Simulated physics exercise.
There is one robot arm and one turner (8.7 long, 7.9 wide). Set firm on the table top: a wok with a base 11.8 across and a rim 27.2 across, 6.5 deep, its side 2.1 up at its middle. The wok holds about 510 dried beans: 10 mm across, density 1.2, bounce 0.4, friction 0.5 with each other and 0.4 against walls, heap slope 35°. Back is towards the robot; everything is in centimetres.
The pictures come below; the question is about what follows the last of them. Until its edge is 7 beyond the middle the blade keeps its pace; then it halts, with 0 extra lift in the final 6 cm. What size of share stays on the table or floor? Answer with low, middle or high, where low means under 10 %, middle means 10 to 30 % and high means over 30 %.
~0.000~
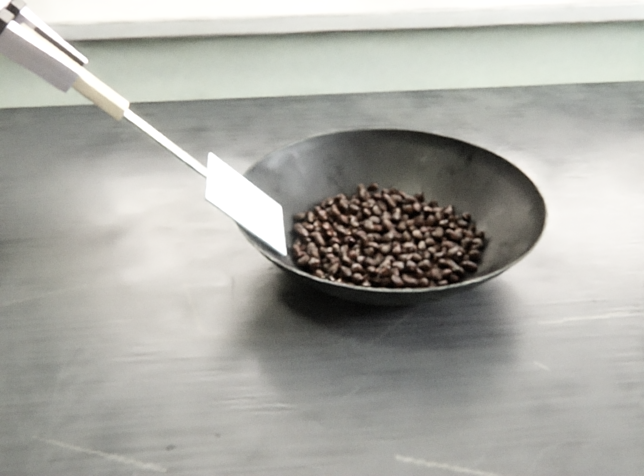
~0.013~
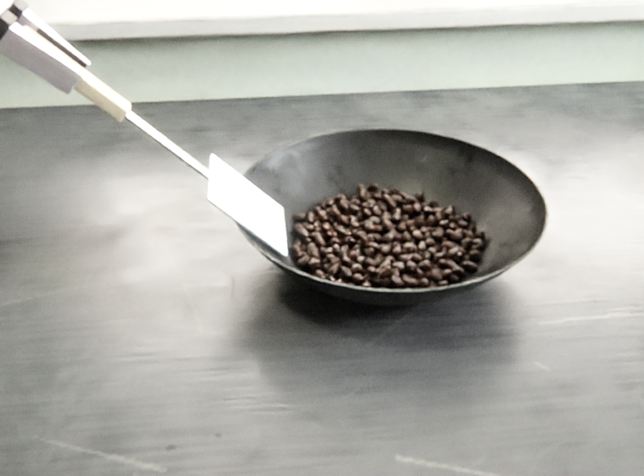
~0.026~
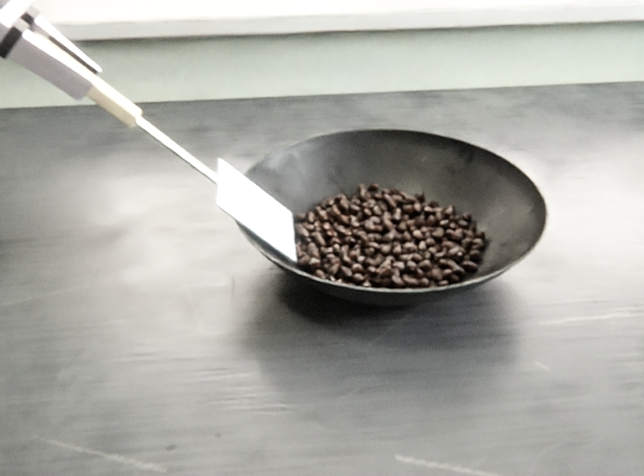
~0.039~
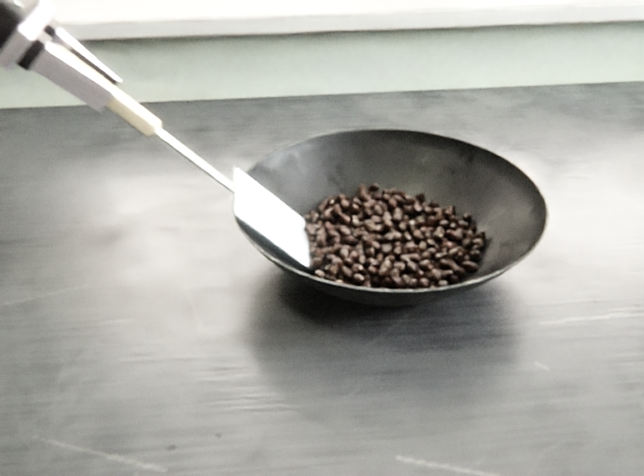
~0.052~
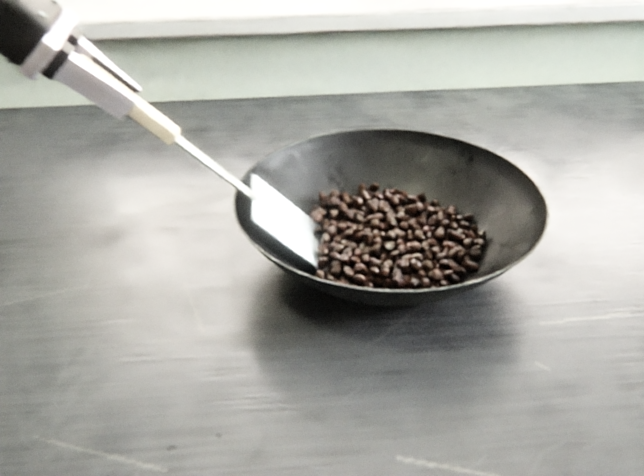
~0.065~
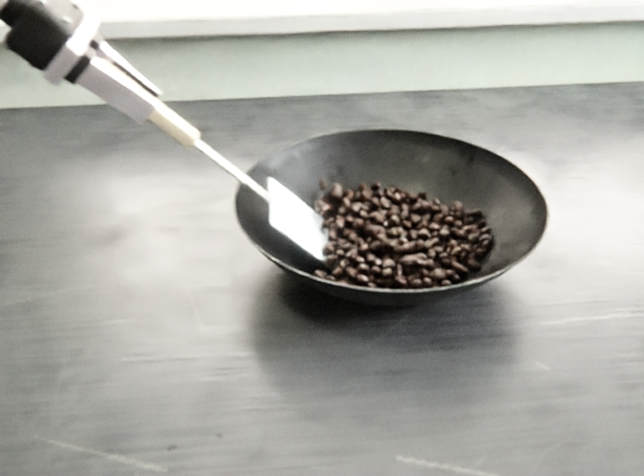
Middle.
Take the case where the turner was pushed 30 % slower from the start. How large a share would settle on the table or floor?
About 5 %.
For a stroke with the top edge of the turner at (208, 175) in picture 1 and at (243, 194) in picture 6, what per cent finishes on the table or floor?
My guess would be close to 5 per cent.
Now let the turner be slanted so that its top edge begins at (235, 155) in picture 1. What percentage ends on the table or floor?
About 25 per cent.
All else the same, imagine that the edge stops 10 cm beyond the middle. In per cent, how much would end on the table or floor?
In that case around 45 per cent.
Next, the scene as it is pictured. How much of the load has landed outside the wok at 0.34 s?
It comes to some 10 in a hundred.
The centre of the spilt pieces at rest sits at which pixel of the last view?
Resting centre: About (591, 247).
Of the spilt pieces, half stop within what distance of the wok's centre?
I reckon close to 20 centimetres.
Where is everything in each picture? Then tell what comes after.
The first picture shows the turner top edge at (208, 175), sloping 45°; upper third of the load around (386, 237), from x 295 to 480, top at y 185; 513 in the wok.
The second picture shows the turner top edge at (209, 176), sloping 45°; upper third of the load around (386, 238), from x 295 to 480, top at y 185.
The third picture shows the turner top edge at (219, 181), sloping 45°; upper third of the load around (386, 238), from x 295 to 480, top at y 185.
The fourth picture shows the turner top edge at (235, 190), sloping 45°; upper third of the load around (387, 236), from x 300 to 480, top at y 185.
The fifth picture shows the turner top edge at (253, 197), sloping 45°; upper third of the load around (385, 236), from x 300 to 480, top at y 185.
The sixth picture shows the turner top edge at (271, 200), sloping 45°; upper third of the load around (386, 230), from x 300 to 485, top at y 185; 513 in the wok.
After 0.10 s, sloping 45°, highest piece 7 above the table; 513 in the wok.
After 0.13 s, sloping 45°, highest piece 8 above the table; 512 in the wok, 1 on the blade or in flight.
After 0.34 s, sloping 45°, highest piece 8 above the table; 437 in the wok, 44 on the table or floor, 32 on the blade or in flight.
After 1.39 s, sloping 45°, highest piece 7 above the table; 437 in the wok, 76 on the table or floor.
In the end, 437 in the wok, 76 on the table or floor. That is 15 % on the table or floor.
